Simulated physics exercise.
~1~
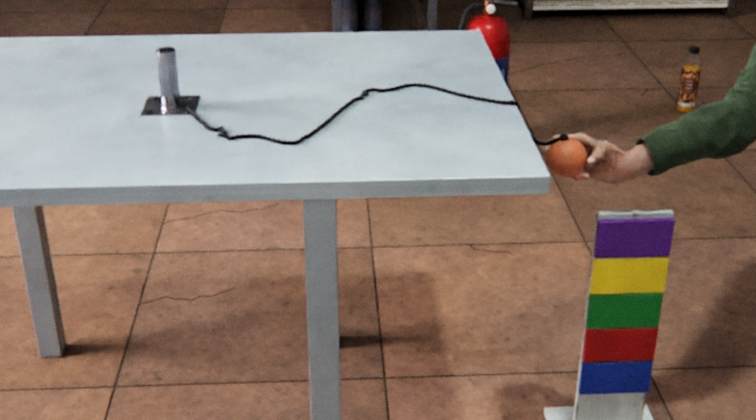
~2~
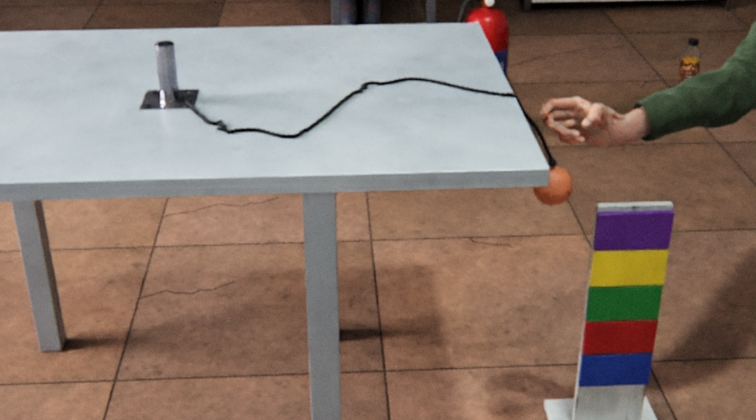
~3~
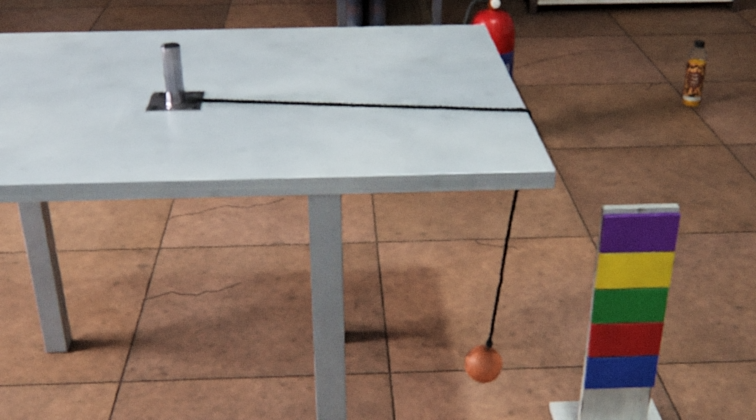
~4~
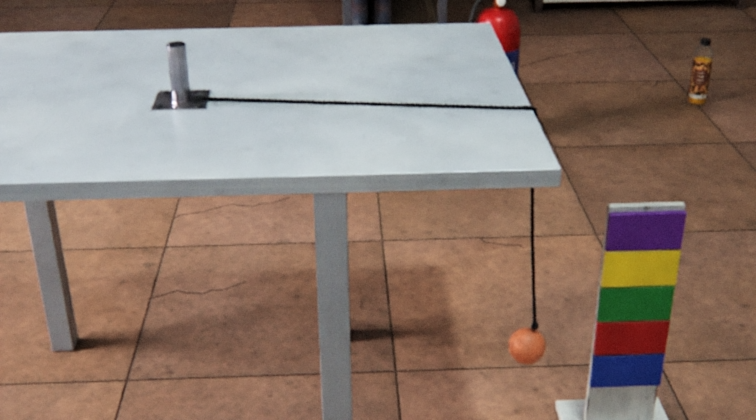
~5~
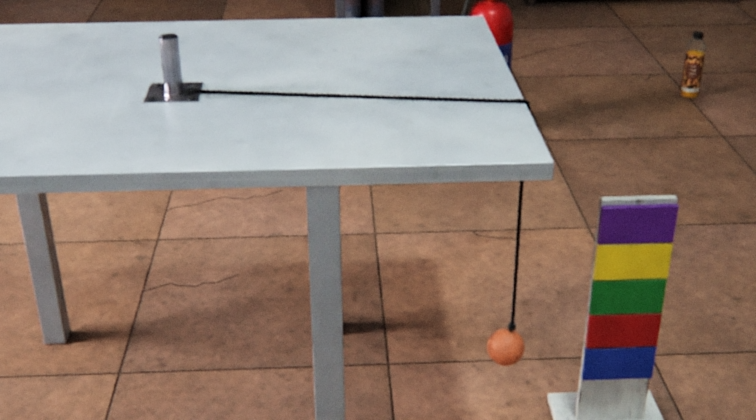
The video shows a hand releasing an orange ball tied to a black cord off a table's edge. It drops until the cord pulls straight from the metal post, swings slightly, and ends hanging beside the coloured bands, its middle level with red.
